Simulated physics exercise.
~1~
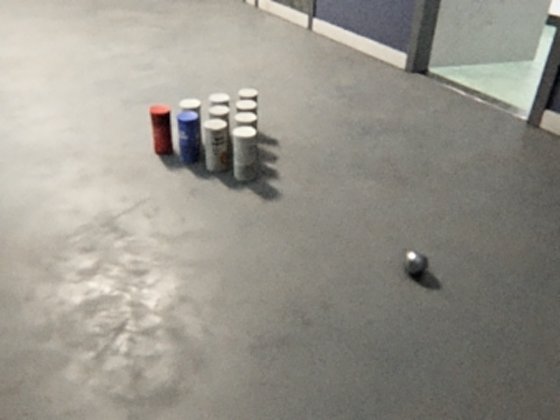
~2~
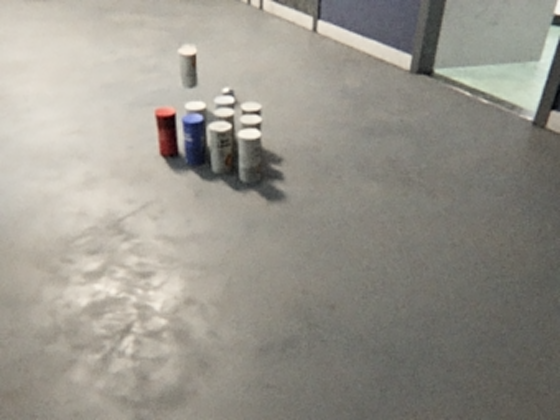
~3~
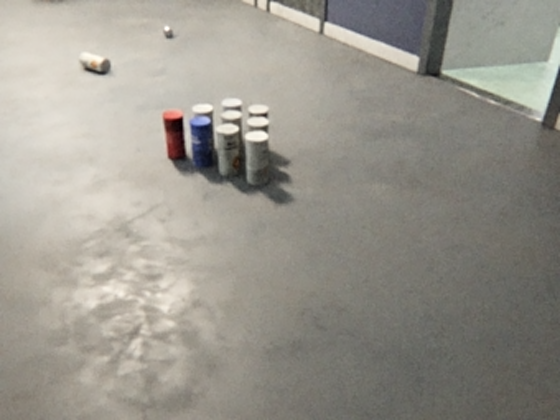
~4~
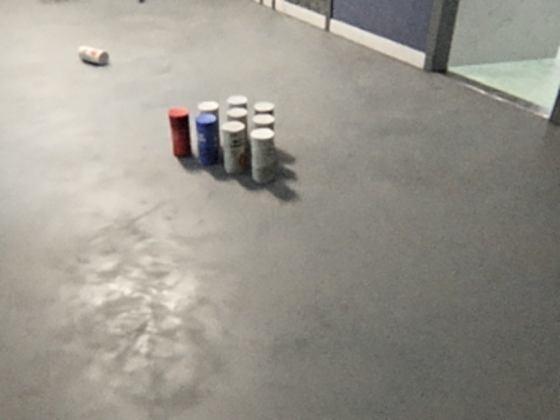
At first, a small steel ball rolls across a smooth gray floor toward a tight cluster of upright canisters, mostly pale, with one red and one blue at the left side. The ball travels left and away, reaching the back of the group. One pale canister is thrown up into the air and tips upside down above the others. It comes down on its side on the floor behind them, to the left, while the ball rolls farther away. At the end, the ball is nearly out of sight, the pale canister lies toppled, and the others, including the red and blue ones, still stand.
